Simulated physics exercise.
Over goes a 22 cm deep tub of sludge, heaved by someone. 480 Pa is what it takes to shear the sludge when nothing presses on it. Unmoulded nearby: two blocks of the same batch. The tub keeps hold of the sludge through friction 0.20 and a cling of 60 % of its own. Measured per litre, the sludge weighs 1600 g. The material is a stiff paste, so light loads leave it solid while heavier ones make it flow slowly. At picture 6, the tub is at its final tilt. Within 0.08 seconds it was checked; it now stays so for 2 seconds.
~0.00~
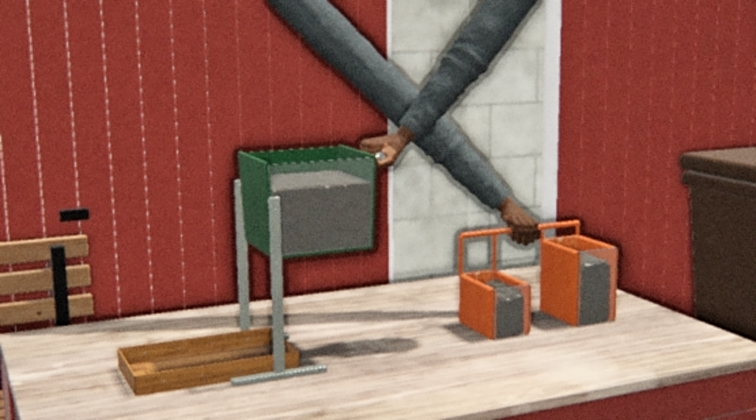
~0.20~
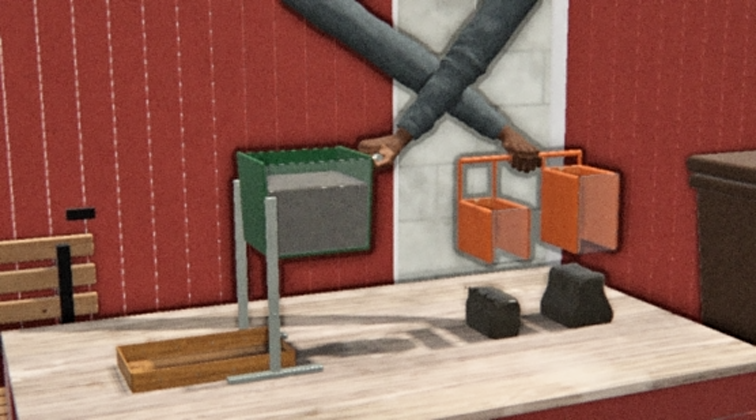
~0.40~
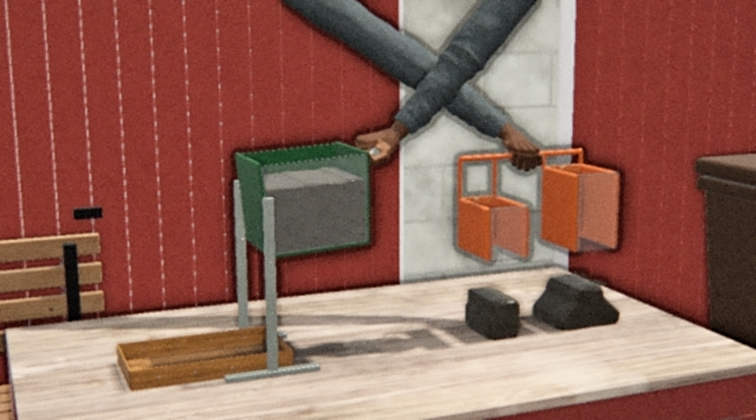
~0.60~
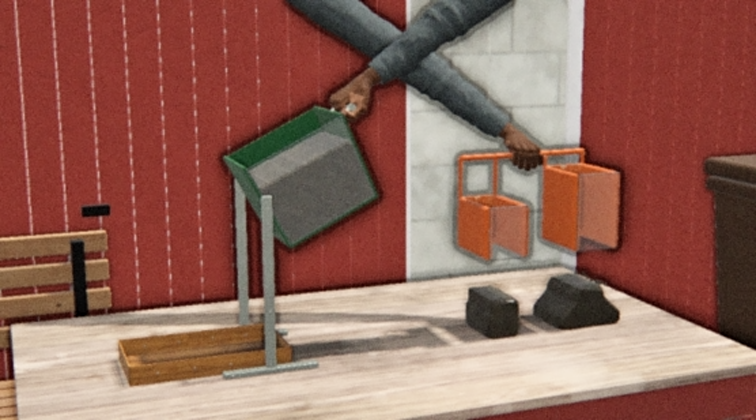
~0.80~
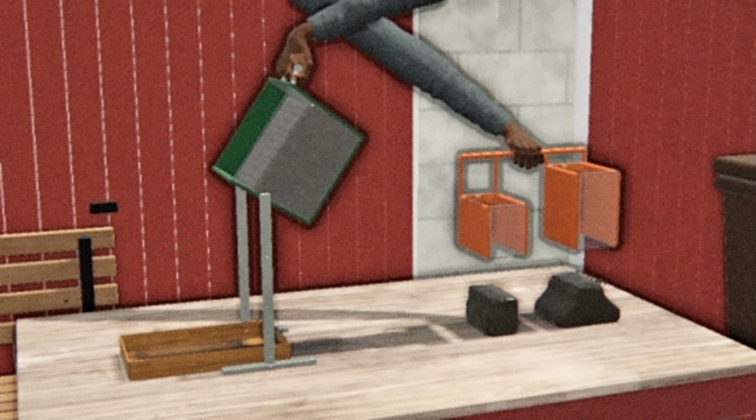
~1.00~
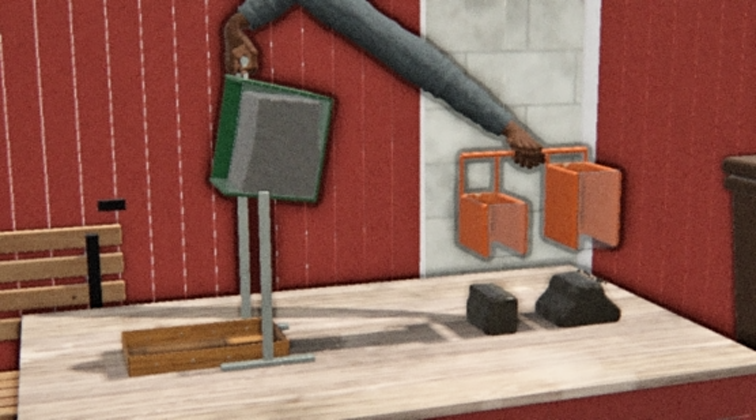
Two grey-sleeved arms cross above a pale wooden table before a red panelled wall with a pale block strip, seen from slightly above as the view shifts a little. One hand holds a green tub of grey sludge on metal legs over a wooden tray, the other orange moulds at right. The moulds lift off two dark blocks, which slump slightly, then the tub tilts steeply leftward.
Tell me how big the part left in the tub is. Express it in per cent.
I would say about 59 percent.
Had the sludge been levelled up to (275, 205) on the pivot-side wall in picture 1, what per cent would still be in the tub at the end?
In that case some 80 per cent.
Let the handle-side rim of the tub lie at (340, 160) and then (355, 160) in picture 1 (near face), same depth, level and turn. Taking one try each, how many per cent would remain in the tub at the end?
The first would keep 100 percent and the second 80 percent.
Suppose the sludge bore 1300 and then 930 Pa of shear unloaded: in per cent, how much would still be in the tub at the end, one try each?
First 100 %, second 100 %.
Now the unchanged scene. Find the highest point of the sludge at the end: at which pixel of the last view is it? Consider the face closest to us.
Highest point: Approx. (294, 148).
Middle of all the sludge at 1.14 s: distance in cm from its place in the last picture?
Displacement noted: Approx. 5 cm... about that.
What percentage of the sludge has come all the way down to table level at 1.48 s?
Roughly 0 per cent.
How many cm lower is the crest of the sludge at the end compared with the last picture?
About 12 cm.
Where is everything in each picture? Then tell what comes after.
The first picture shows handle-side rim at (373, 157), tilt 0 degrees; crest of the sludge at (370, 182); block heights 12 cm, 18 cm (left to right).
The second picture shows handle-side rim at (370, 158), tilt 0 degrees; crest of the sludge at (367, 183); block heights 11 cm, 15 cm (left to right).
The third picture shows handle-side rim at (366, 154), tilt 3 degrees; crest of the sludge at (361, 180); block heights 11 cm, 12 cm (left to right).
The fourth picture shows handle-side rim at (341, 116), tilt 26 degrees; crest of the sludge at (346, 143); block heights 11 cm, 12 cm (left to right).
The fifth picture shows handle-side rim at (290, 86), tilt 56 degrees; crest of the sludge at (313, 106); block heights 11 cm, 12 cm (left to right).
The sixth picture shows handle-side rim at (243, 84), tilt 79 degrees; crest of the sludge at (265, 99); block heights 11 cm, 12 cm (left to right).
After 1.14 s, the tub is at 79 degrees and holds 97 %.
After 1.31 s, the tub is at 79 degrees and holds 71 %.
After 1.48 s, the tub is at 79 degrees and holds 60 %.
After 1.65 s, the tub is at 79 degrees and holds 59 %.
After 3.00 s, the tub is at 79 degrees and holds 59 %.
